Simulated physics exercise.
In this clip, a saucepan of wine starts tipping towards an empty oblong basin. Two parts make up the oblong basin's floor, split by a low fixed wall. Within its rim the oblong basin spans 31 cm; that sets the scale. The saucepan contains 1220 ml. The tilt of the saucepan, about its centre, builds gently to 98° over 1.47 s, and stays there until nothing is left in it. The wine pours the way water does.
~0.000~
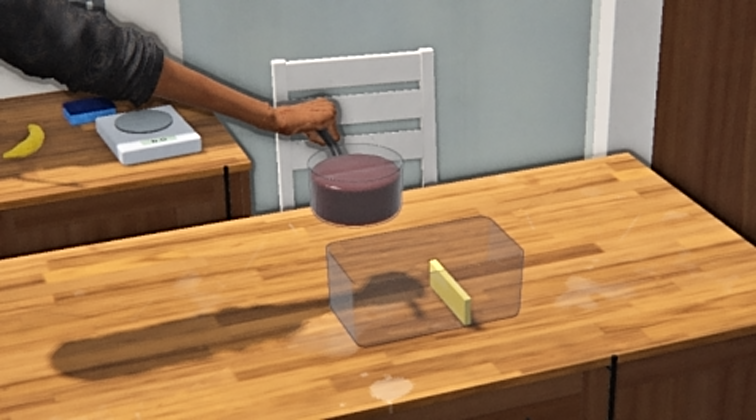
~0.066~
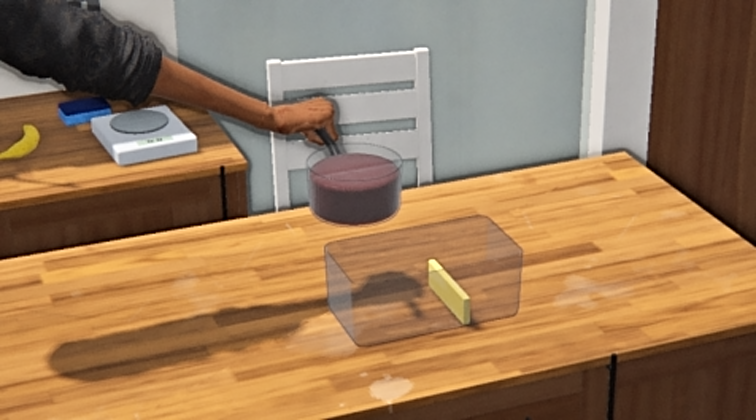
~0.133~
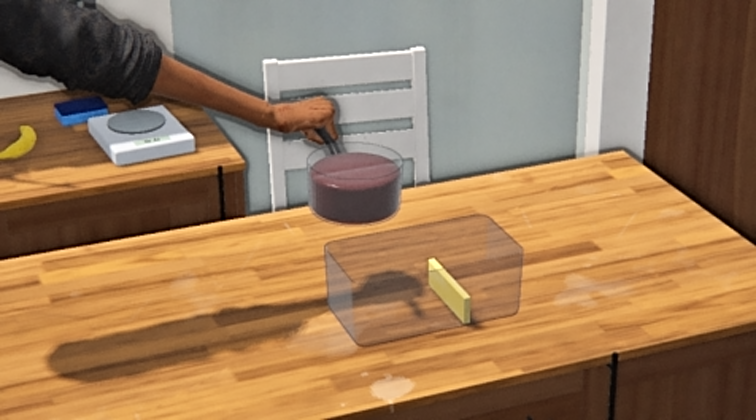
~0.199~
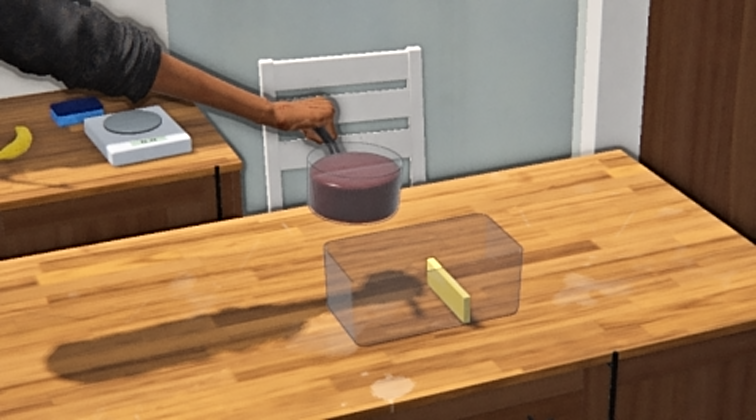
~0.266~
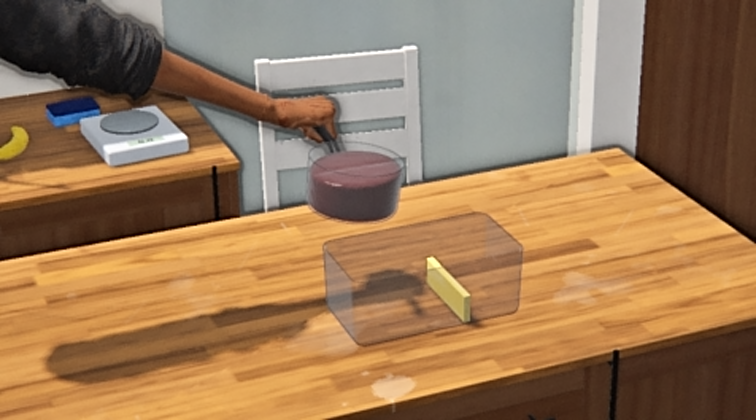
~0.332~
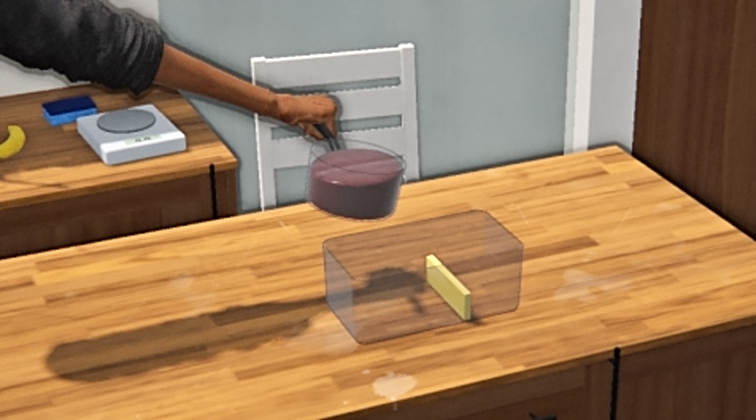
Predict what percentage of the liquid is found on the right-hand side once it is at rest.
About 35 % is on the right.
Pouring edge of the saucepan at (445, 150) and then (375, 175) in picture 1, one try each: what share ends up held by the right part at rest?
Try 1: Approx. 65 %; try 2: Approx. 5 %.
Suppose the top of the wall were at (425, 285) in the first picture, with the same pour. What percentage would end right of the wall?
That would be about 75 in a hundred, I'd say.
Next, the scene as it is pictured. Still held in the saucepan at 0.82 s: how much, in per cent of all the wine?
Close to 64 percent of the liquid remains at that time.
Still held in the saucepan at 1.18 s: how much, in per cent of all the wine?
Around 18 in a hundred.
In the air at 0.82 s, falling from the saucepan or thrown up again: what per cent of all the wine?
Share: Roughly 24 per cent.
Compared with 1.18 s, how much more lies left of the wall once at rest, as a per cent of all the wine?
I'd put it at some 26 percent.
Then, 0.82 s in, the tilt is 58° and 65 per cent is still to pour, 8 is left of the wall and 3 right of it.
Then, 1.18 s in, the tilt is 89° and 17 per cent is still to pour, 38 is left of the wall and 35 right of it.
Then, 1.56 s in, the tilt is 98° and 2 per cent is still to pour, 60 is left of the wall and 35 right of it.
Then, 1.97 s in, the tilt is 98° and 0 per cent is still to pour, 64 is left of the wall and 35 right of it.
Finally, 64 per cent lies left of the wall, 35 right of it and 1 outside.
